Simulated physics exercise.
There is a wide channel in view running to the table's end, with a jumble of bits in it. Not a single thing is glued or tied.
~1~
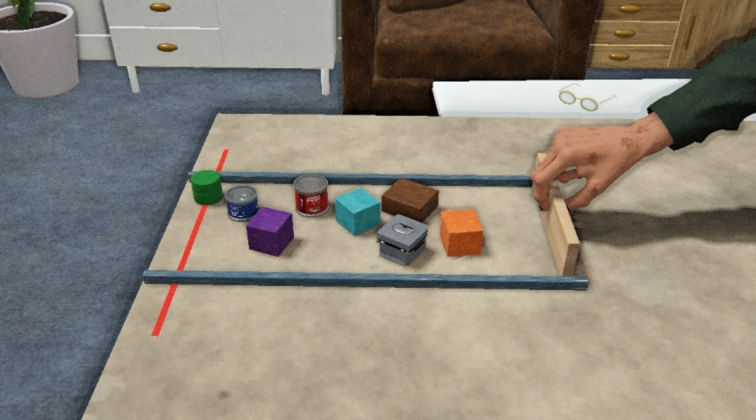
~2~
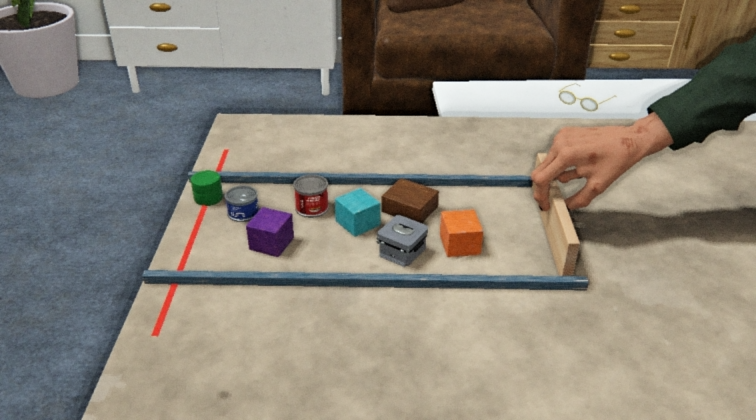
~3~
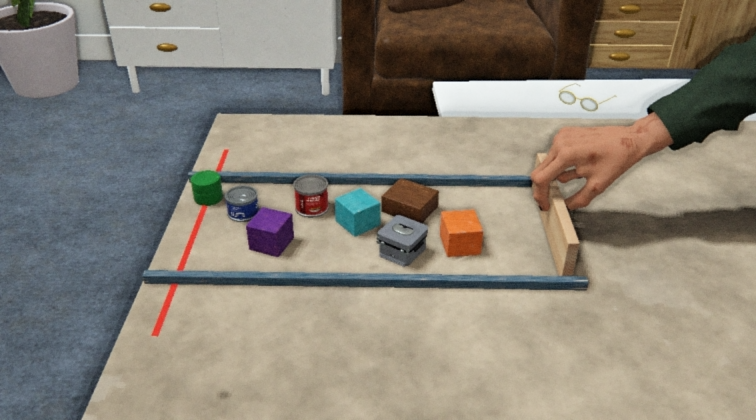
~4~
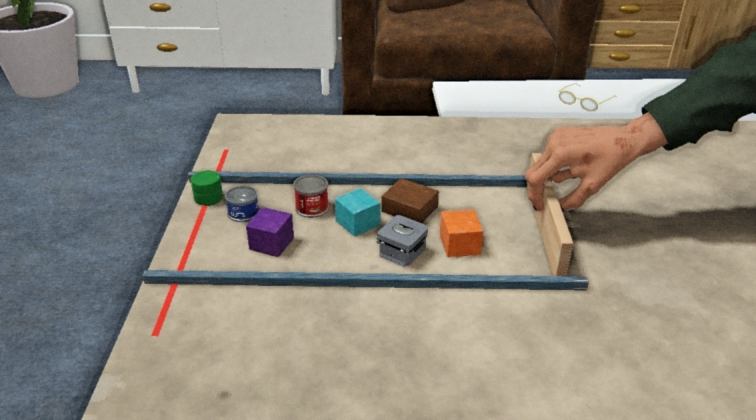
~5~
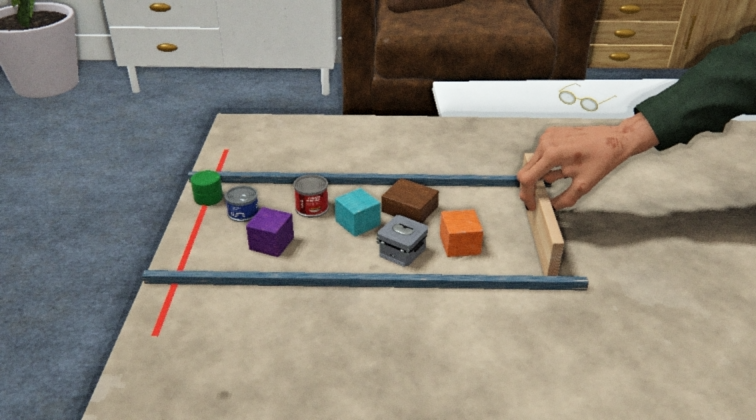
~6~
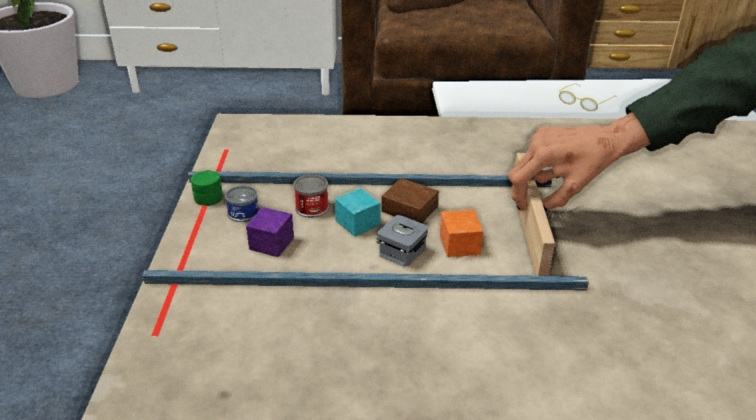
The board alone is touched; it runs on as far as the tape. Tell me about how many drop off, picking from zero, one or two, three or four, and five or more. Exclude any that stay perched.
The answer is five or more.
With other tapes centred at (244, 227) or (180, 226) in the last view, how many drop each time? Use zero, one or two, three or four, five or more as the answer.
First place: One or two; second place: 5 or more.
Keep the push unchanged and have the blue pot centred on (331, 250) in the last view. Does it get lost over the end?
Result: Blue pot not saved.
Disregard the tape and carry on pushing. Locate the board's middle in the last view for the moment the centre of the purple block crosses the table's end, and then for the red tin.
About (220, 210), and (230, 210) for the other.
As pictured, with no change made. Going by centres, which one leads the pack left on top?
That's the brown block.
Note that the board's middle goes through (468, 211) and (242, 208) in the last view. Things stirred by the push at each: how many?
At that stage 1; at the next, 8.
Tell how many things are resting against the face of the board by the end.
All in all, 3.
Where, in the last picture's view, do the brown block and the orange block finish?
About (176, 200), and about (174, 227).
Early on, none off yet; green lid at rest near (207, 188); blue pot at rest near (242, 203); purple block at rest near (271, 232).
Finally, the number that fall off is five or more; lost, turquoise block, red tin, purple block, blue pot and green lid.
